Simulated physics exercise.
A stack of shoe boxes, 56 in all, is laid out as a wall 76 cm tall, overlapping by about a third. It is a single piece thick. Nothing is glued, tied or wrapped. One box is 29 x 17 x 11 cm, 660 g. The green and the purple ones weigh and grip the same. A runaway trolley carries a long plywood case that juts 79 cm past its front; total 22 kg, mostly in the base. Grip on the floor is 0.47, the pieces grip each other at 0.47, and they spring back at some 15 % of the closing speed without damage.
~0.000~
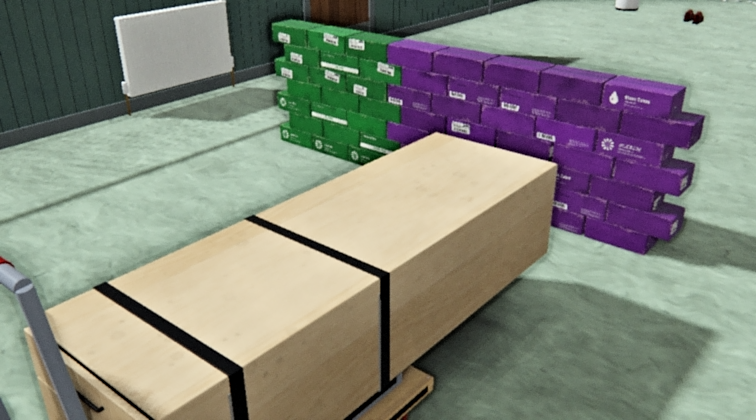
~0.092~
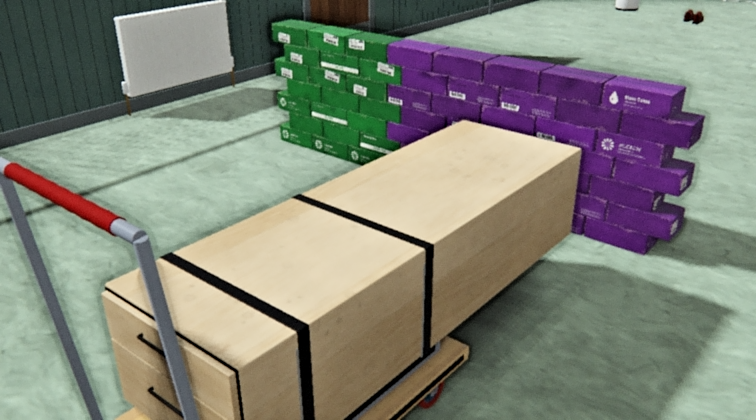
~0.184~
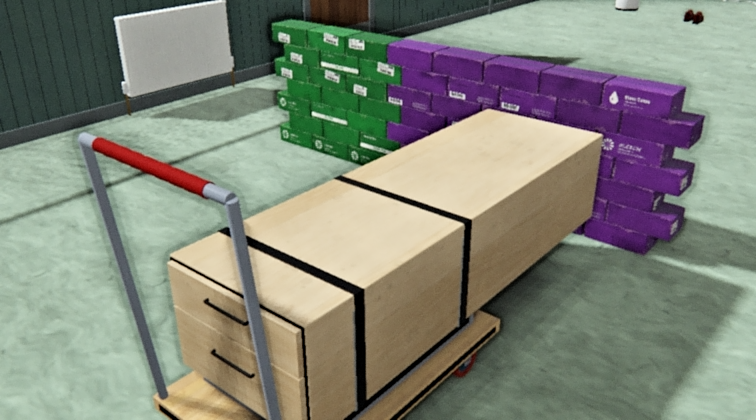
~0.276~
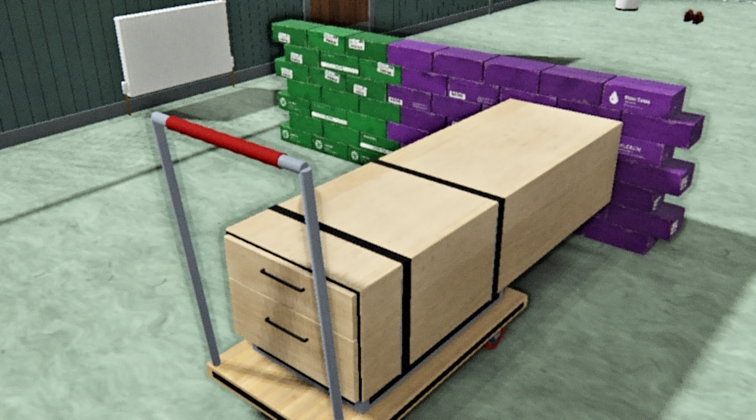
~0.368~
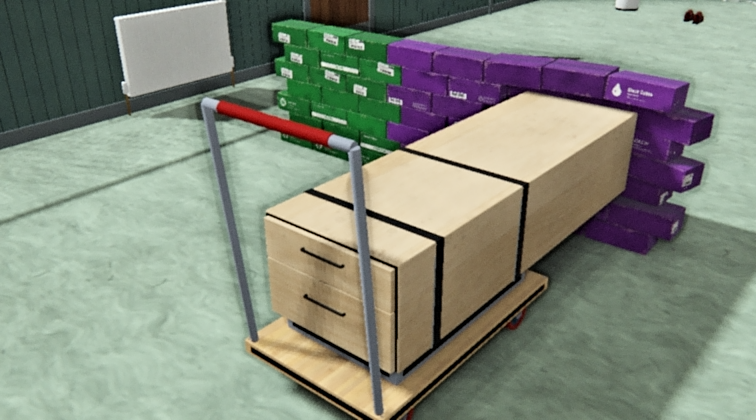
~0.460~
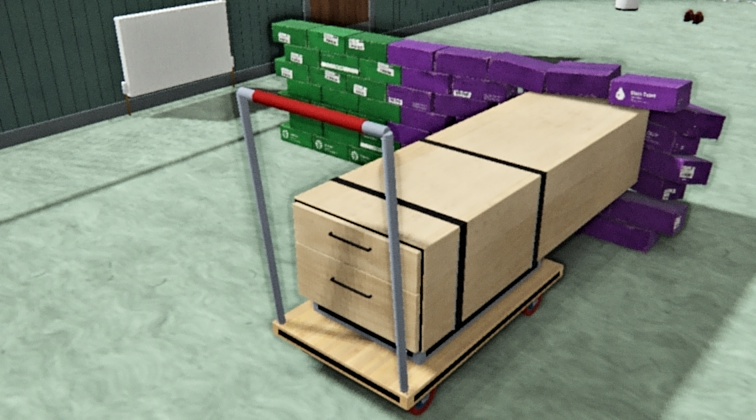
A cart carrying a long wooden cabinet rolls away and pushes into the purple boxes.
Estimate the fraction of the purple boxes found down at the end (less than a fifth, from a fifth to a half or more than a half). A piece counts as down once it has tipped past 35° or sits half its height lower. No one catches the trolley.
Over a half of them.
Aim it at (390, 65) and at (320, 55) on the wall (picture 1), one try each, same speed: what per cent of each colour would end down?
Green 20 then 50, purple 10 then 0 per cent.
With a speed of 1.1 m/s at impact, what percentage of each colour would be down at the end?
In that case green 0, purple 70 per cent.
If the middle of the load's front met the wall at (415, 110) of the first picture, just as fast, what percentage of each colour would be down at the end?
In that case green 60, purple 40 per cent.
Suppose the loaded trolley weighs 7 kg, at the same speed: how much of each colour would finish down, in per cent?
In that case green 0, purple 70 per cent.
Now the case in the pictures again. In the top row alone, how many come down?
The count is 4.
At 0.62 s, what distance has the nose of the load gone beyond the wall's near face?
About 40 cm past it.
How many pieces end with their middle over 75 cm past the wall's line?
About 12.
After 0.62 s, load 40 cm past the wall's line, still rolling; 10 of the 35 purple boxes down (10 of 56 in all colours); top purple box 10° from how it stood.
After 0.92 s, load 74 cm past the wall's line, still rolling; 19 of the 35 purple boxes down (19 of 56 in all colours); top purple box 26° from how it stood, 6 cm lower.
After 1.34 s, load 1.09 m past the wall's line, still rolling; 21 of the 35 purple boxes down (21 of 56 in all colours); top purple box on its side.
In the end (2.6 s), load 1.30 m past the wall's line, stopped; 22 of the 35 purple boxes down (22 of 56 in all colours); top purple box 54° from how it stood, 60 cm lower; top green box unmoved. That is 63 per cent. From the last view, middles, top purple box near (579, 132), top green box near (375, 47).
